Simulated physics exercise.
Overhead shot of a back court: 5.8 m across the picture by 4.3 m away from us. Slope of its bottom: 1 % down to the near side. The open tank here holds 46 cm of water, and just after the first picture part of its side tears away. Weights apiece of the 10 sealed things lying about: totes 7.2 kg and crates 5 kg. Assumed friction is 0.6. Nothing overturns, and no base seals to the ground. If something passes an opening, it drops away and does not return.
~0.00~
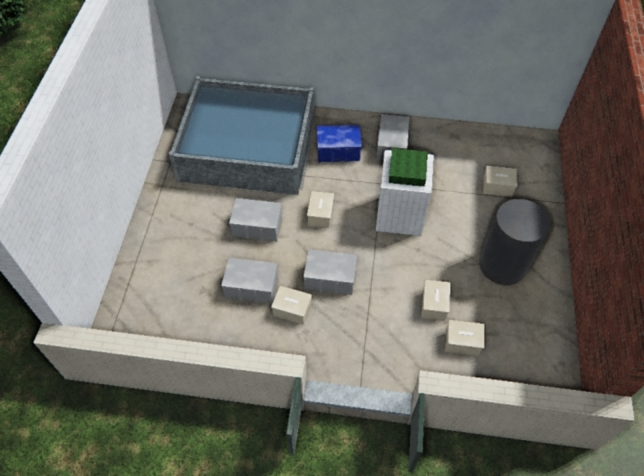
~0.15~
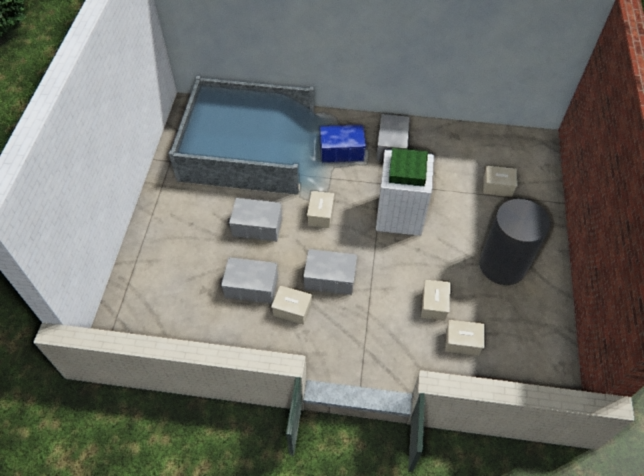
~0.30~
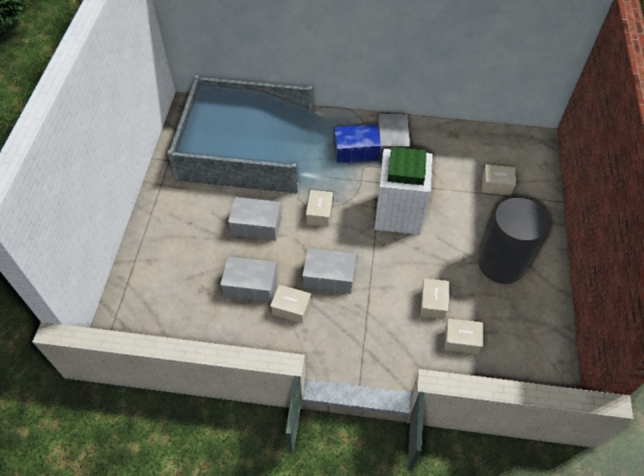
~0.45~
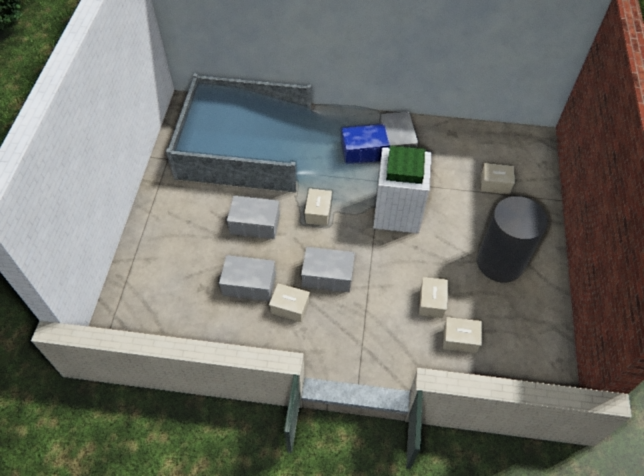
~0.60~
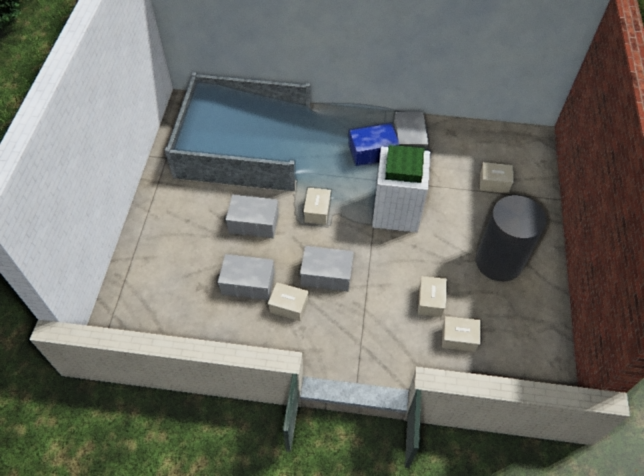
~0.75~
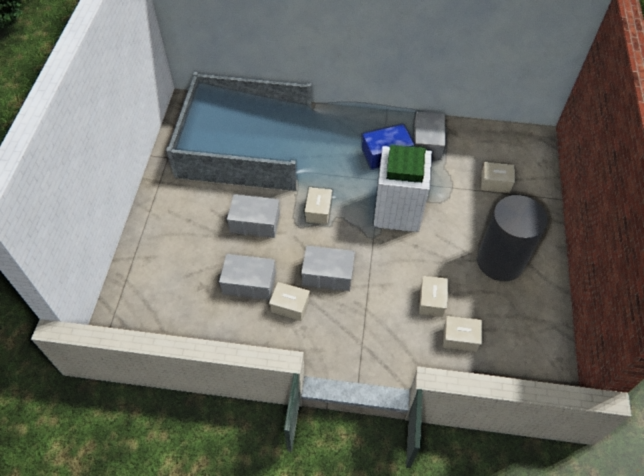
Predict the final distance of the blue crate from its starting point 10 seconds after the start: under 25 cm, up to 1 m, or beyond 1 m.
Movement: Big.
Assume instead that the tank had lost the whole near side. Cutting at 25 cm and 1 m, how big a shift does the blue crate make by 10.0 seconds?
Well, the blue crate keeps its spot.
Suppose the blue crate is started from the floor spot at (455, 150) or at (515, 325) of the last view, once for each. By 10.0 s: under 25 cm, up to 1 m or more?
I'd expect that it gets borne away first and gets borne away second.
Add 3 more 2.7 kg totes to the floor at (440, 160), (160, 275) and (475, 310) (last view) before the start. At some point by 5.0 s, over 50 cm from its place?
Spot by spot, in turn: Exceeds it, falls short, falls short.
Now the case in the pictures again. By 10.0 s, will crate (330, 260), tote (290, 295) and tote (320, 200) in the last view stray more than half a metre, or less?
In that order: Past it, more, under.
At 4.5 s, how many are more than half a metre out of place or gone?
4.
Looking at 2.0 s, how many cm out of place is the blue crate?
About 250 cm by then.
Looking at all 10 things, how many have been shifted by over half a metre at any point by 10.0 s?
8.
After 2.0 s the blue crate is near (524, 169), 2.6 m from its start, afloat; 0 of 10 are out; 3 afloat.
After 4.5 s the blue crate is near (470, 203), 2.1 m from its start, afloat; 0 of 10 are out; 3 afloat.
After 7.0 s the blue crate is near (385, 259), 2.1 m from its start, afloat; 1 of 10 are out; 5 afloat.
After 10.0 s the blue crate is near (286, 260), 2.2 m from its start, afloat; 2 of 10 are out; 4 afloat.
